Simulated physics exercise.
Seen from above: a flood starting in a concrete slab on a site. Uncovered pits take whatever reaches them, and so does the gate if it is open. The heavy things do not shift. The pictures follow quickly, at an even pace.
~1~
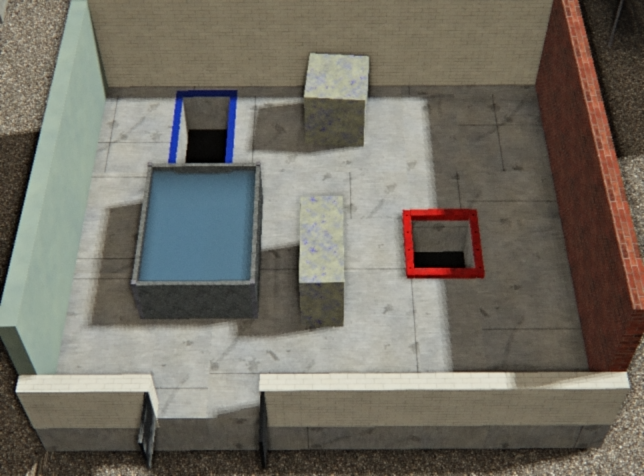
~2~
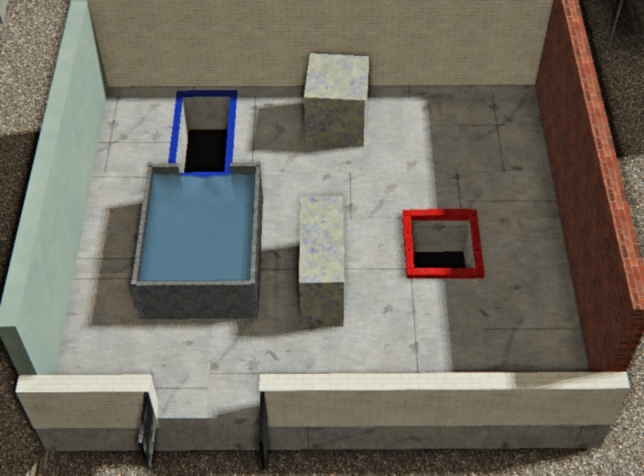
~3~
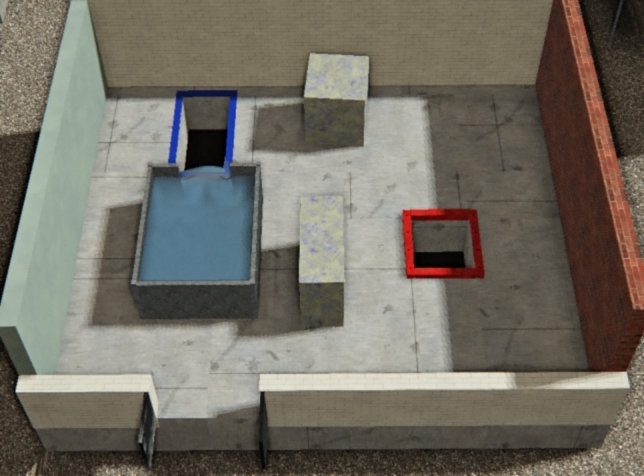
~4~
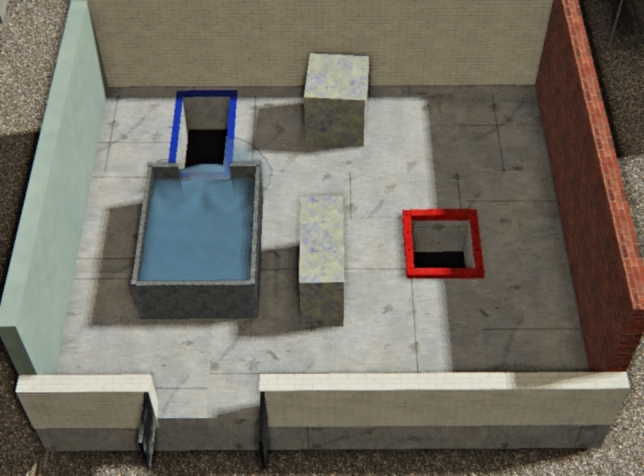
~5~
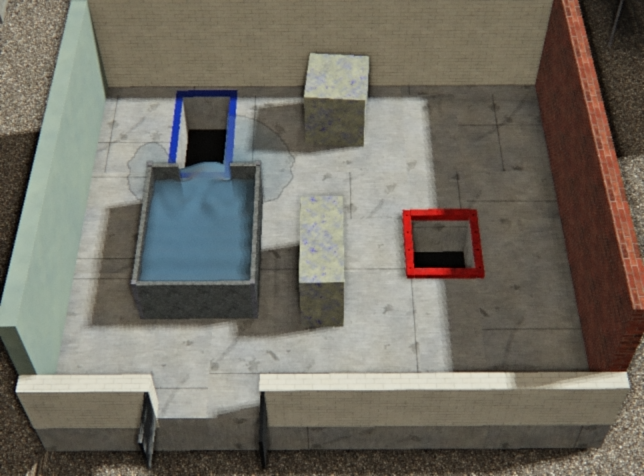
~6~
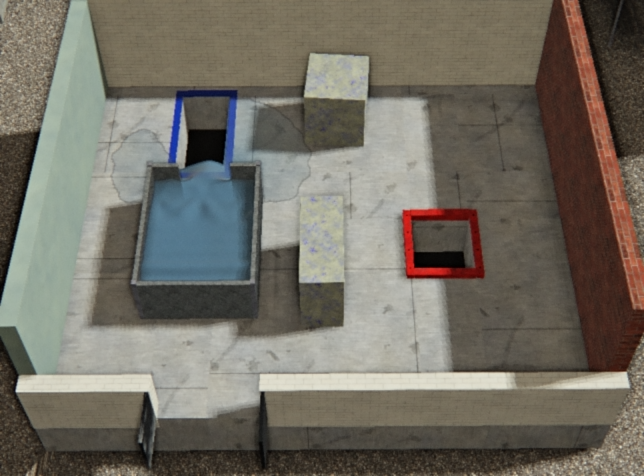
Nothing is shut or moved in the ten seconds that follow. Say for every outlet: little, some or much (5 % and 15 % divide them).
One by one: The gate takes under 5 %; the red pit takes under 5 %; the blue pit takes over 15 %.
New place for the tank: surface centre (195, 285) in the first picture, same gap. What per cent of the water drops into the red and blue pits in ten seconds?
In per cent: Red 0, blue 55.
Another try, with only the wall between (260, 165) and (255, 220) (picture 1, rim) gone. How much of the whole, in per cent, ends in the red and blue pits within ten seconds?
Per cent: Red 14, blue 8.
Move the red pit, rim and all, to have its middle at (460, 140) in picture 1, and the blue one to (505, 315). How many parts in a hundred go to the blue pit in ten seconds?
In per cent: Blue 8.
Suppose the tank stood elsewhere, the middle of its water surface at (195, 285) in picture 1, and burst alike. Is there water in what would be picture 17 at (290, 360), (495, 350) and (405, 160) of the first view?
In that order: Not flooded, no water, wet.
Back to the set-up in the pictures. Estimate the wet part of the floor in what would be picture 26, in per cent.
Roughly 20 per cent.
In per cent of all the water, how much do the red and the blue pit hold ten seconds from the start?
Roughly 0 per cent, then 68 per cent.
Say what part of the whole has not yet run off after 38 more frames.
About 44 per cent.
A moment on, water covers 15 % of the floor; the gate 0 %, the red pit 0 %, the blue pit 18 %.
Next, water covers 15 % of the floor; the gate 0 %, the red pit 0 %, the blue pit 28 %.
Then, water covers 20 % of the floor; the gate 0 %, the red pit 0 %, the blue pit 39 %.
Later, water covers 25 % of the floor; the gate 0 %, the red pit 0 %, the blue pit 55 %.
In the end, water covers 35 % of the floor; the gate 0 %, the red pit 0 %, the blue pit 68 %.
